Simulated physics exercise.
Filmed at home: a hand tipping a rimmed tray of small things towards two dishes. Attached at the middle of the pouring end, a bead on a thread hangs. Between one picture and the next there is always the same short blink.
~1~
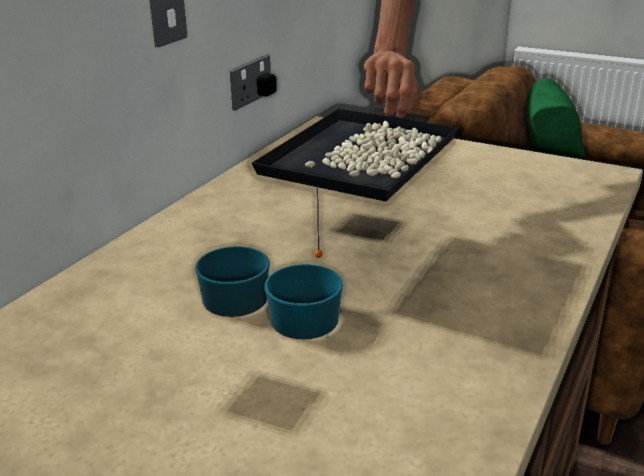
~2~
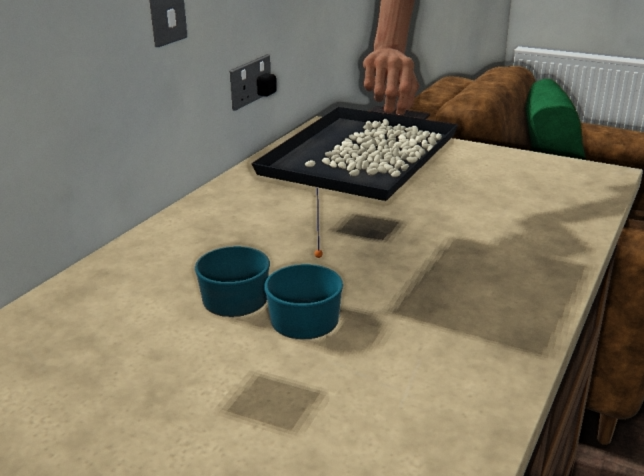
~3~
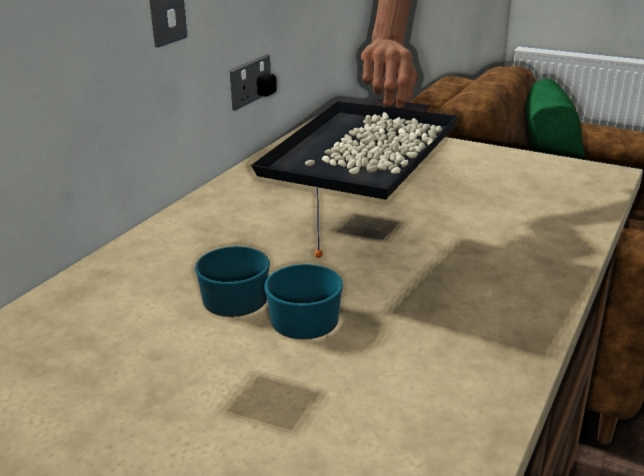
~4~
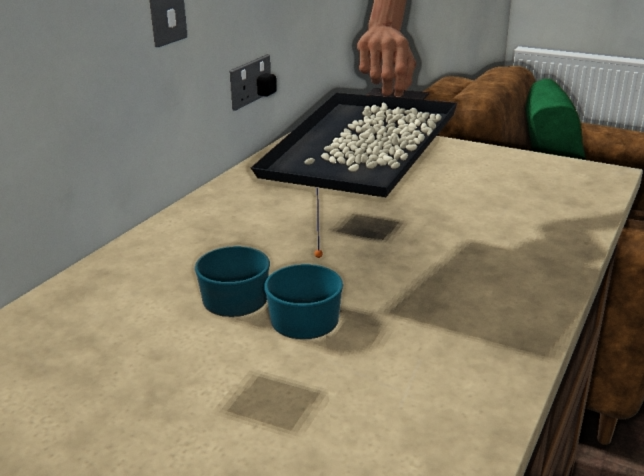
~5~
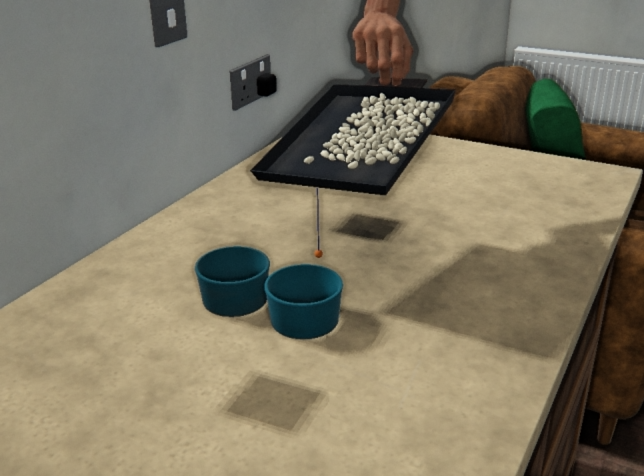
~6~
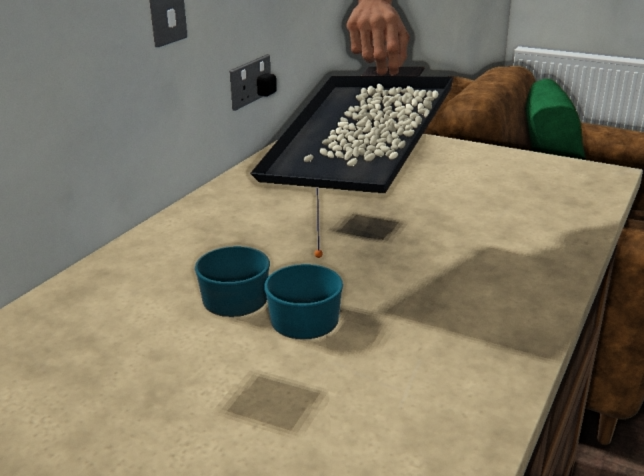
Hand gradually raising the far side of a dark tray of white beans above two teal dishes on a counter.
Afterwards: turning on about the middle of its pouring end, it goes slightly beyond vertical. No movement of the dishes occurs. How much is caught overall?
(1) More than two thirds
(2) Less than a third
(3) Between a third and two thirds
3, between a third and two thirds.
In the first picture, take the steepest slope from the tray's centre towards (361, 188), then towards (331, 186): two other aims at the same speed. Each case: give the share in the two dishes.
In order: About 20, then 50 percent.
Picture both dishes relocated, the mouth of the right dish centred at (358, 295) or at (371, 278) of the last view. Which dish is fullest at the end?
The first arrangement gives the one at left, the second arrangement gives the one at left.
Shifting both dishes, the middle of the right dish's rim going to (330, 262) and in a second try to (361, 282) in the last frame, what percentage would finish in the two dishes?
60 per cent the first time, 50 per cent the second time.
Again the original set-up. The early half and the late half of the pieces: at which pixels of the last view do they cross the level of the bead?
Earlier portion about (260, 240); later portion about (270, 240).
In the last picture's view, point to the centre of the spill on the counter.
Near (286, 279).
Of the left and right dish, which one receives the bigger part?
I'd go with the left of the two.
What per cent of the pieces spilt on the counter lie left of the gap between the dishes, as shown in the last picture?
Roughly 30 percent.
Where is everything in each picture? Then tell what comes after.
In the first picture, corners of the pouring end (257, 162) and (386, 188), level; middle of the load (381, 151), white beans; left dish (213, 295); right dish (285, 317); bead on its thread (319, 254).
In the second picture, corners of the pouring end (256, 163) and (386, 188), level; middle of the load (381, 149).
In the third picture, corners of the pouring end (256, 164) and (386, 187), tipped barely, lowest at the left corner; middle of the load (380, 144).
In the fourth picture, corners of the pouring end (255, 166) and (385, 185), tipped a little, lowest at the left corner; middle of the load (380, 138).
In the fifth picture, corners of the pouring end (255, 169) and (383, 183), tipped a little, lowest at the left corner; middle of the load (379, 131).
In the sixth picture, corners of the pouring end (255, 171) and (382, 182), tipped clearly, lowest at the left corner; middle of the load (377, 124); left dish (213, 295); right dish (285, 317).
Just after the last frame, tray tipped steeply; the larger part on the tray; just a few in the right dish; about a tenth in the left dish; just a few outside both; about a tenth in the air.
A moment on, tray tipped past a quarter turn; about a tenth on the tray; about a tenth in the right dish; roughly a third in the left dish; roughly a quarter outside both; roughly a quarter in the air.
Further on, tray tipped past a quarter turn; about a tenth in the right dish; roughly a third in the left dish; roughly half outside both.
When it is over, tray tipped past a quarter turn; about a tenth in the right dish; roughly a third in the left dish; roughly half outside both.
